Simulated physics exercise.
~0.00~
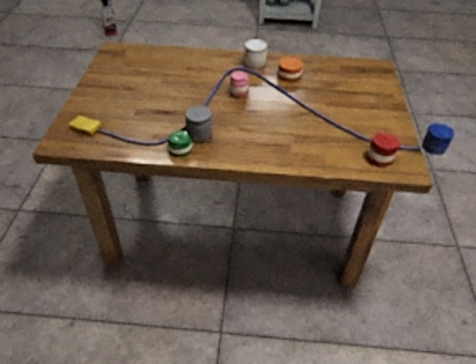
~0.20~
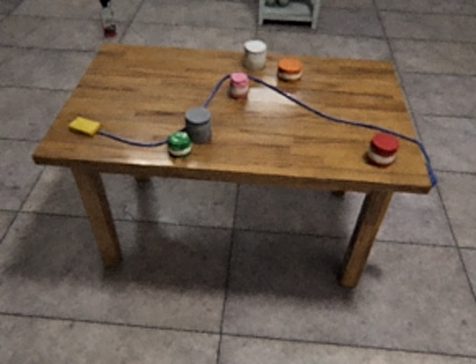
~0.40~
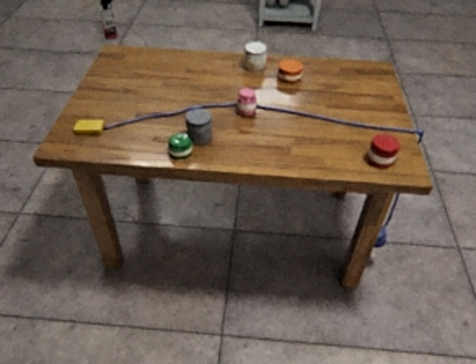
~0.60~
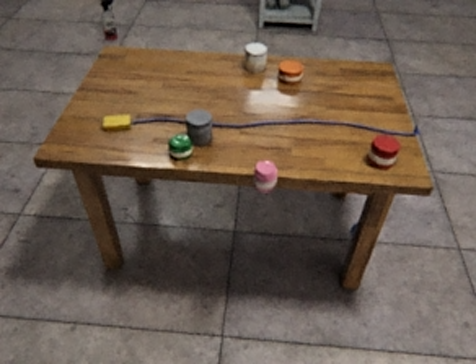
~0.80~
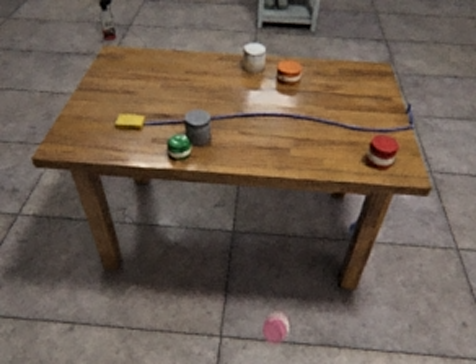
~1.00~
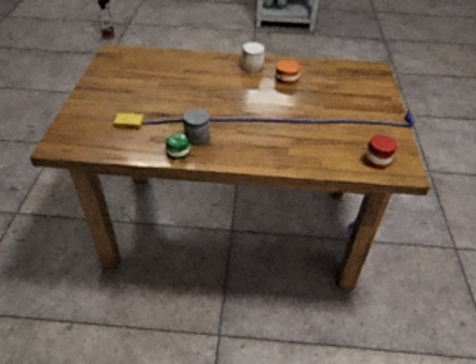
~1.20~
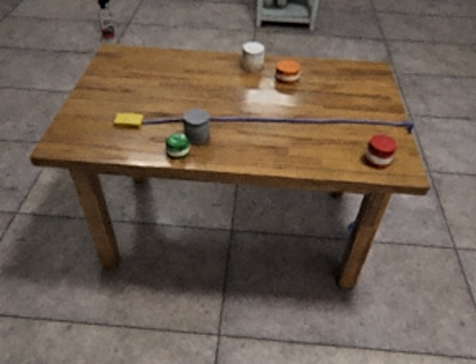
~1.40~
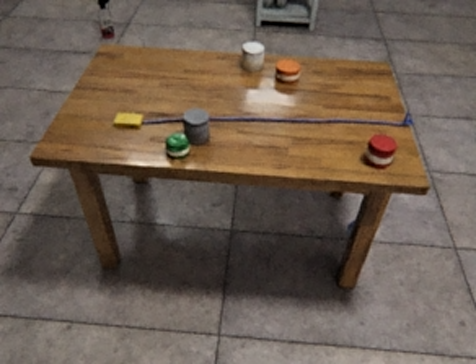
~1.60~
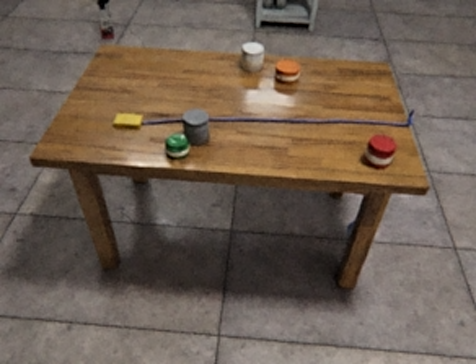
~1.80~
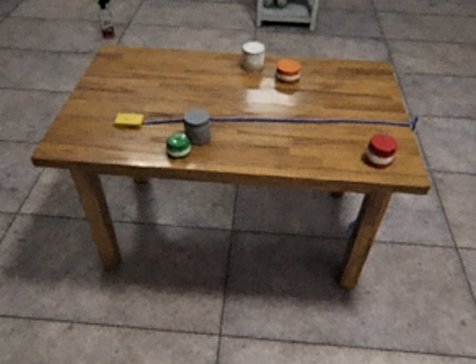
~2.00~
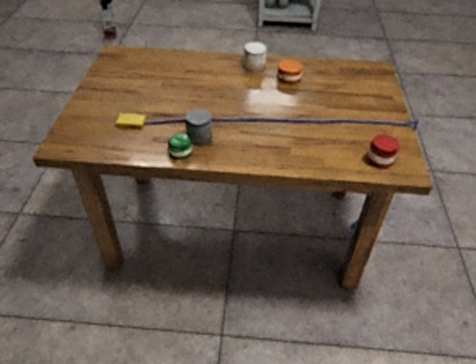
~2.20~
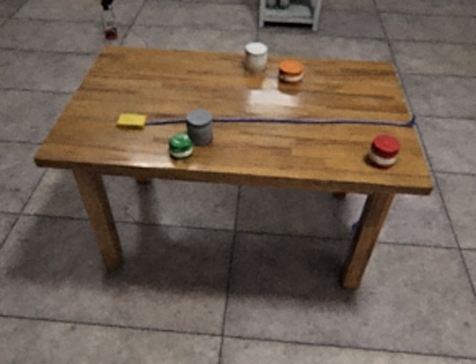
A blue speaker dropped off the right edge of a wooden table, pulling its cable taut, which swept a pink jar off the front and dragged the yellow phone a little to the right before it stopped, still on the table with the other containers.
